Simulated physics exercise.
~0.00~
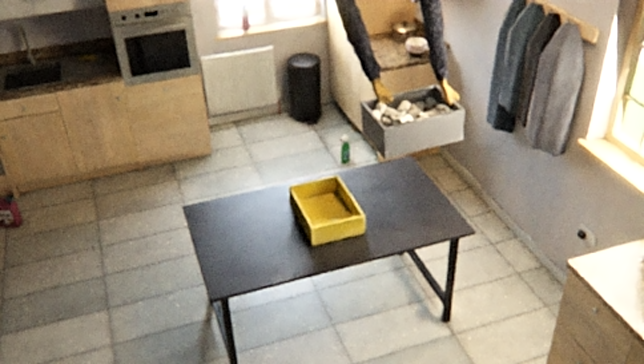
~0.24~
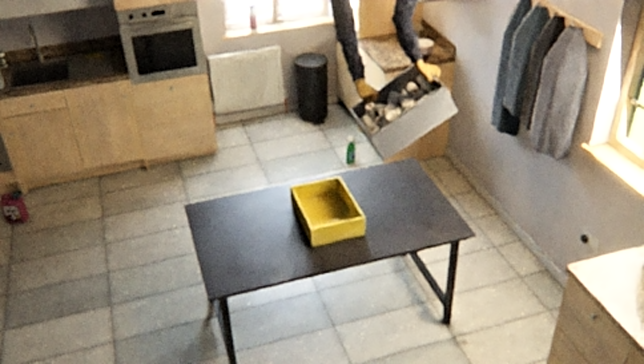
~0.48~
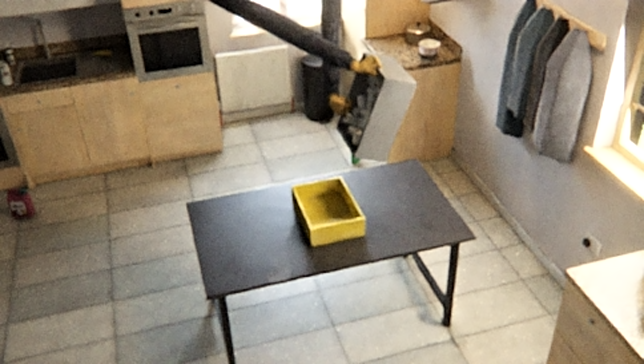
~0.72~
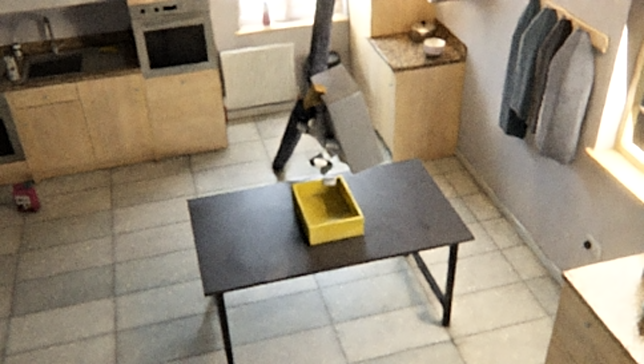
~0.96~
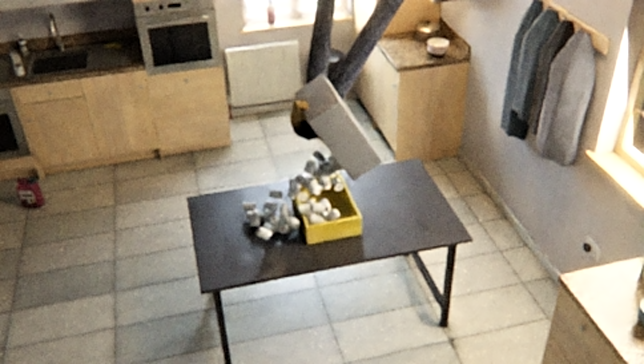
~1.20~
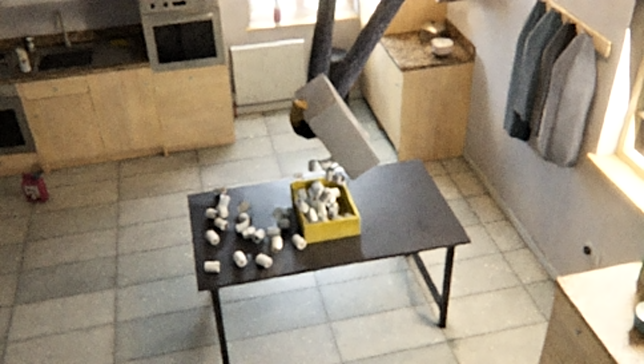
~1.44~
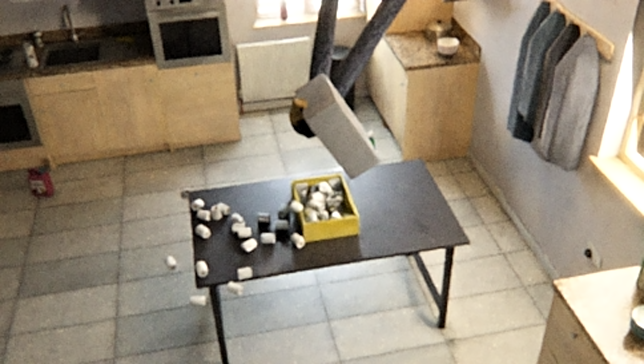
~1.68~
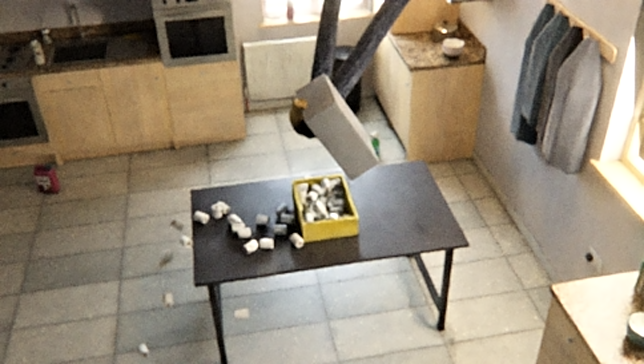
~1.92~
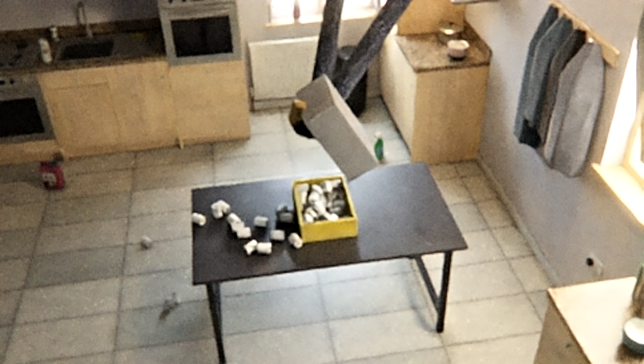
A dark table stands in the middle of a tiled kitchen, seen from above, with a yellow tub on it, wooden cabinets and an oven behind, and jackets hanging at right. Dark mechanical-looking arms hold a grey crate of small pale rolls near the back counter. They tip the crate and swing it left and forward over the table. The rolls pour out, some filling the tub while others spill across the tabletop to its left. A few drop off the left edge to the floor. Finally the emptied crate hangs tilted above the heaped tub, with rolls scattered beside it.
